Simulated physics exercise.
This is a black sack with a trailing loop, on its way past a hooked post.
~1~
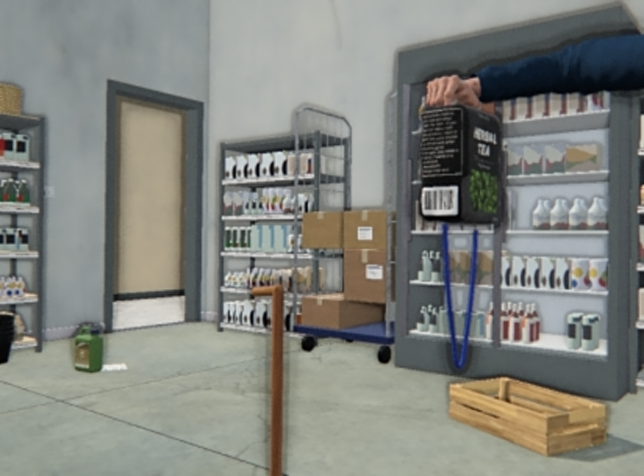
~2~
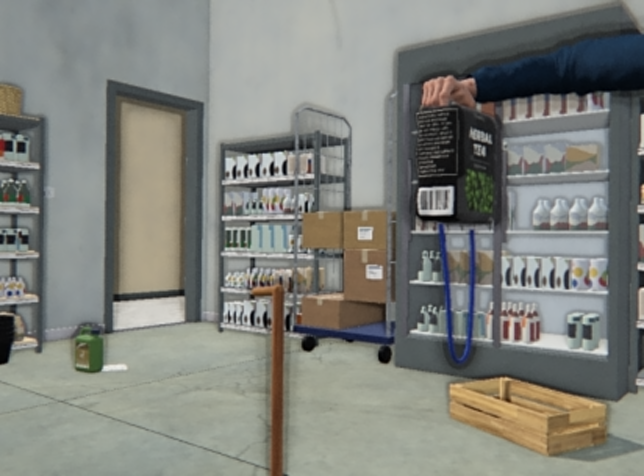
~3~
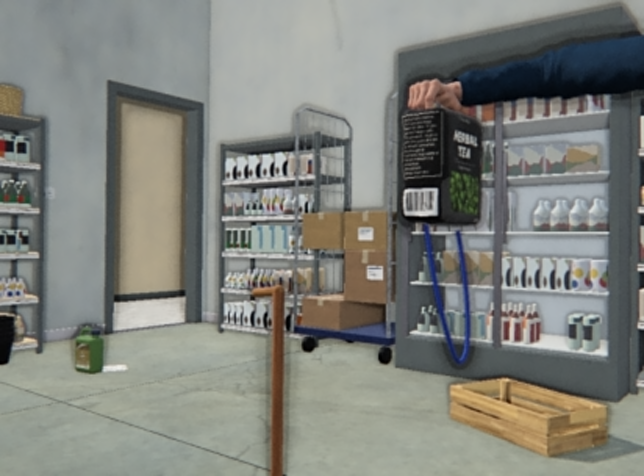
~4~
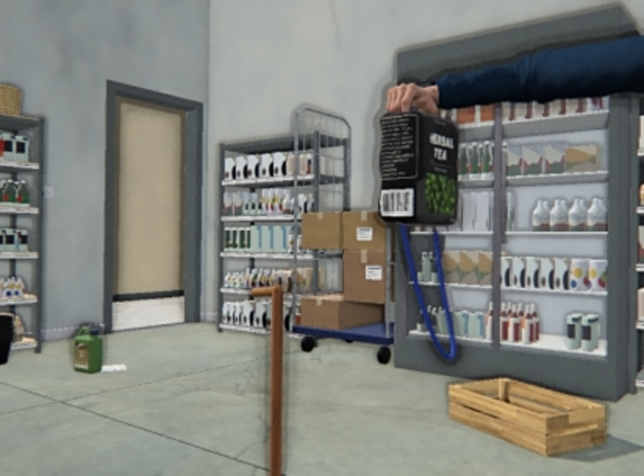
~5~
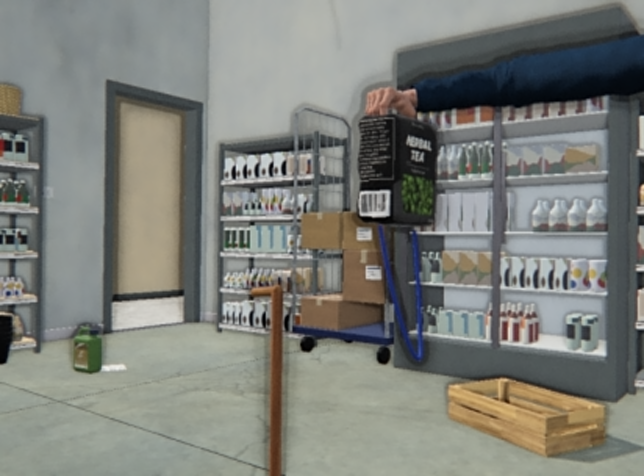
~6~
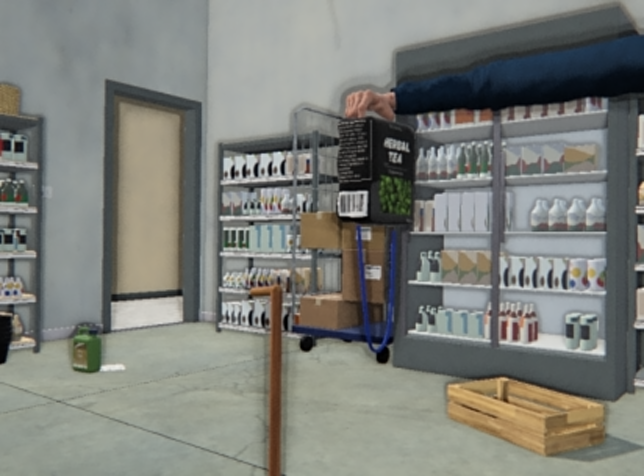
A black sack with a trailing blue loop is carried left by an outstretched arm.
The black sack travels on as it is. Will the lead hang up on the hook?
In the end the black sack passes clear.
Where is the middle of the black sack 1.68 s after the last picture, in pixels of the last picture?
Around (195, 186).
Then, 0.44 s on from there, sack nearing the post near (319, 178).
Then, 1.18 s on from there, sack past the post near (238, 183).
Then, 1.68 s on from there, sack past the post near (195, 186).
In the end, sack past the post near (195, 186). The black sack goes by freely.
